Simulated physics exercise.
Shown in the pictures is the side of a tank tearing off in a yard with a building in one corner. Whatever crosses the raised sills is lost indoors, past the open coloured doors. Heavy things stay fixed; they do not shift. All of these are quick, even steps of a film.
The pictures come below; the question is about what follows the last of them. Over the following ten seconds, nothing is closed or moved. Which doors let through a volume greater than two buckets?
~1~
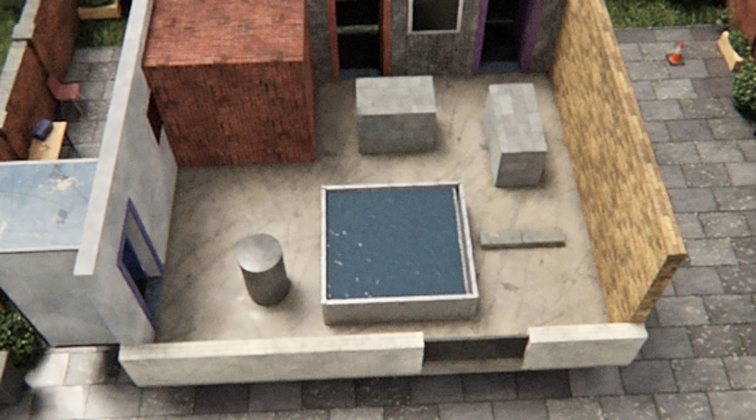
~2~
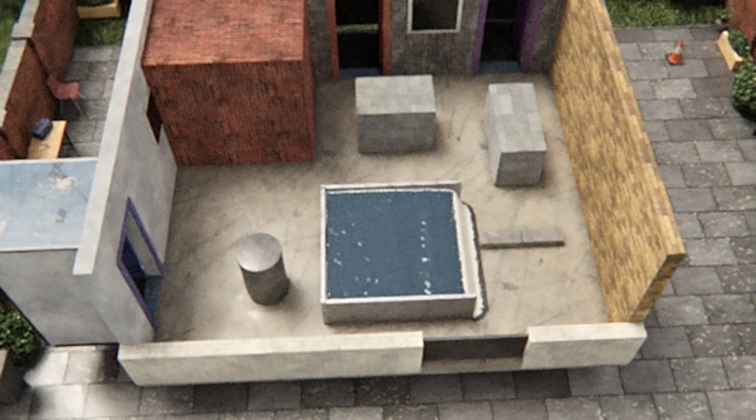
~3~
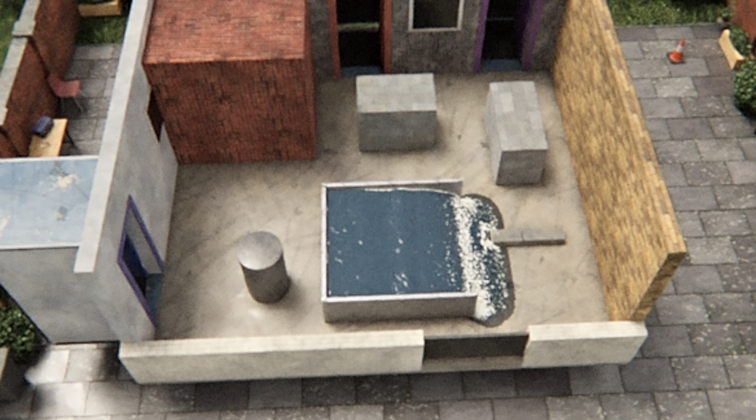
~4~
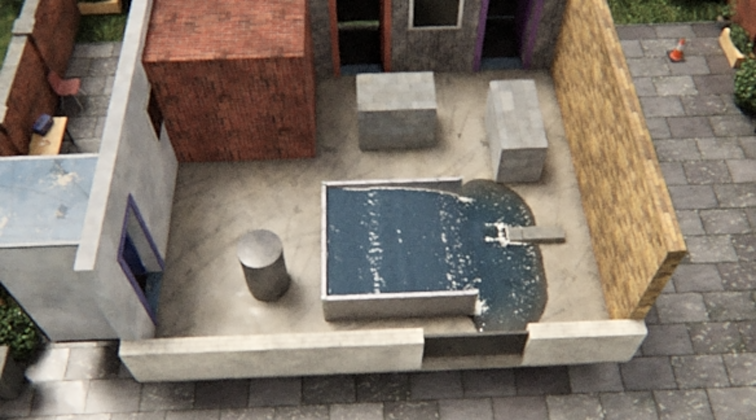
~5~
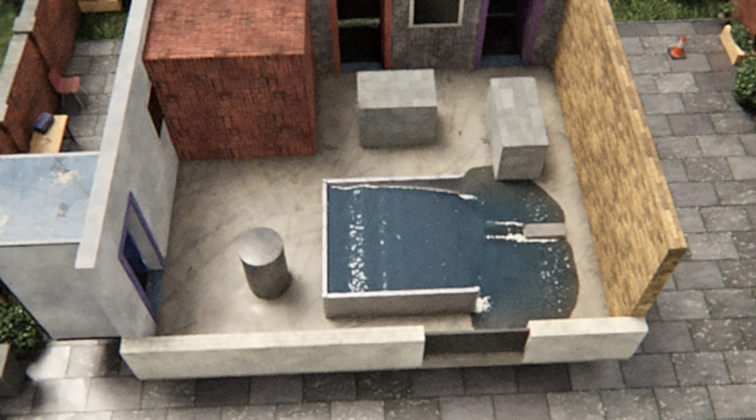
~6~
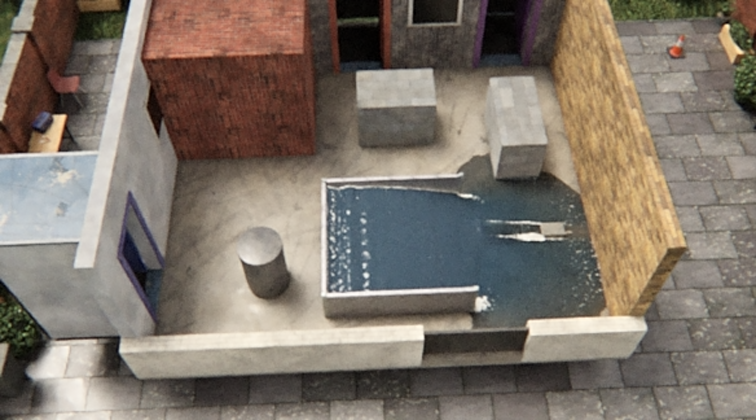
One by one: The red door will be over the limit; the purple door will be over the limit; the blue door will be over the limit.
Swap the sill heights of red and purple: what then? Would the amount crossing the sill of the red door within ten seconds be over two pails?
Briefly put, the red remains below.
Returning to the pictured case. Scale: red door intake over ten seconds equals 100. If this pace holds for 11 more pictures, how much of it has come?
Share at that point: Roughly 0 %.
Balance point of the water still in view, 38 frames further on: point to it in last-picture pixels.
The centre of mass sits at about (435, 220).
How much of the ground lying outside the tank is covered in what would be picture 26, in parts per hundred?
I'd put it at roughly 45 per cent.
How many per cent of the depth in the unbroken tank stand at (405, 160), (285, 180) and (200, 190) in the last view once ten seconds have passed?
About 10 per cent, then 6 per cent, then 12 per cent.
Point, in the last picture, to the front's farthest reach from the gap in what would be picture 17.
Approximate pixel: (544, 68).
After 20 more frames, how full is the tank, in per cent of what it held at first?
That comes to some 24 per cent.
A moment on, water covers 25 % of the floor; the red door not reached, the purple door not reached, the blue door not reached.
Next, water covers 35 % of the floor; the red door not reached, the purple door not reached, the blue door not reached.
Then, water covers 45 % of the floor; the red door not reached, the purple door over two buckets in, the blue door not reached.
Later, water covers 80 % of the floor; the red door under two buckets in, the purple door over two buckets in, the blue door over two buckets in.
In the end, water covers 100 % of the floor; the red door over two buckets in, the purple door far over two buckets in, the blue door over two buckets in.
